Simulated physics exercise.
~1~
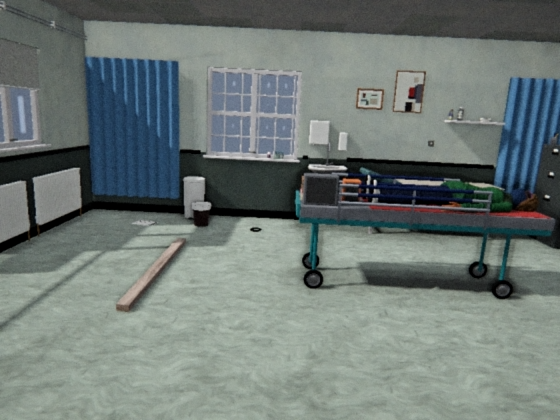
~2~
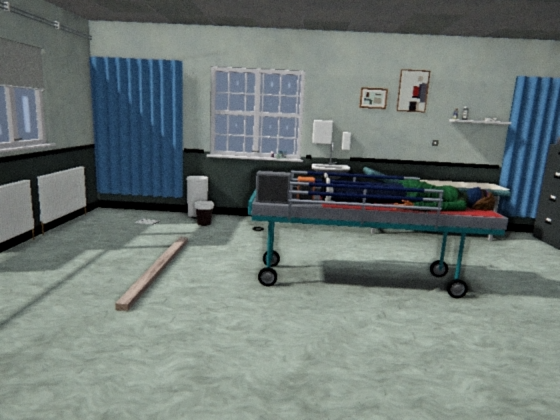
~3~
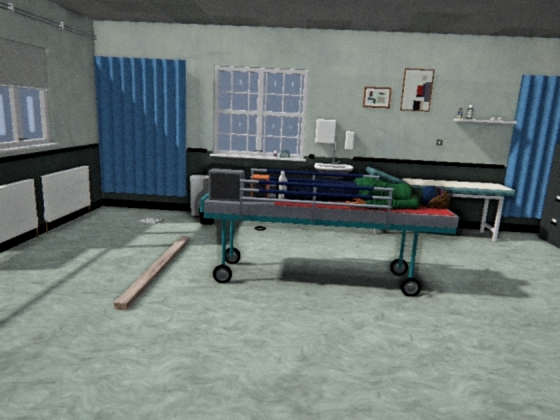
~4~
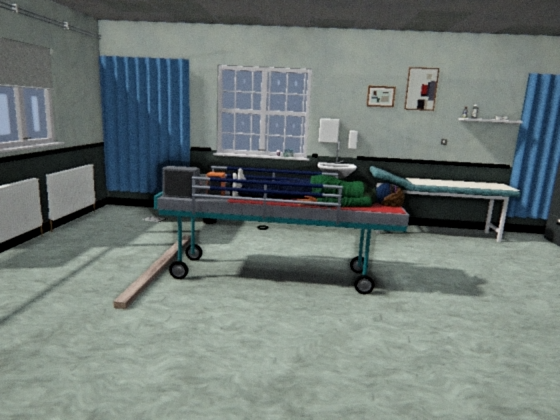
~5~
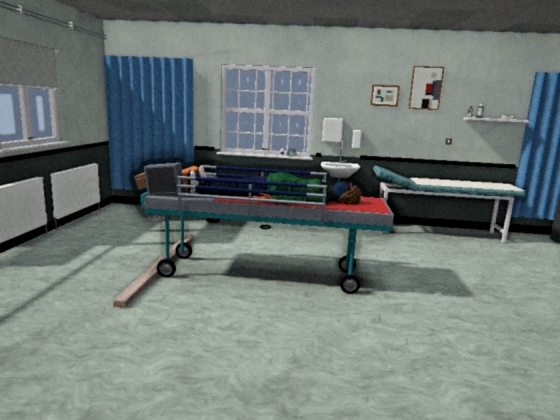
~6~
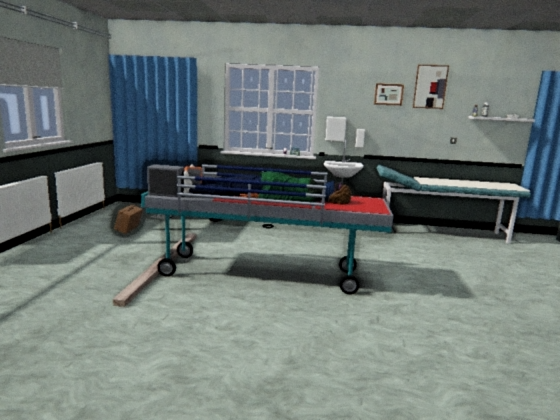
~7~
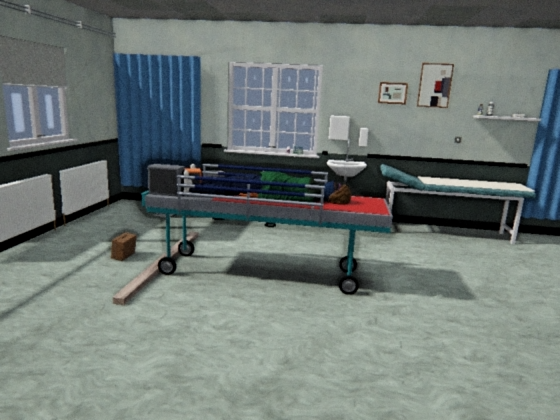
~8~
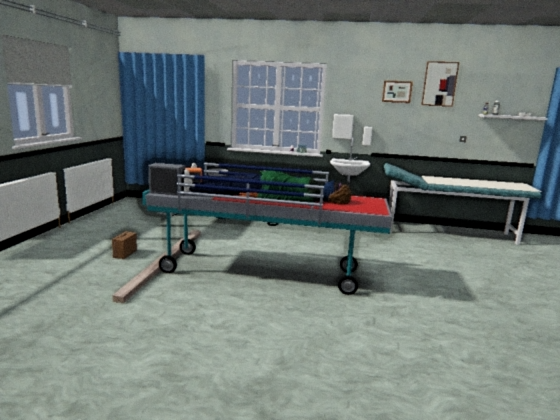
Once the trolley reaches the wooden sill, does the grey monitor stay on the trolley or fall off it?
The grey monitor stays on the trolley, still upright at its left end.
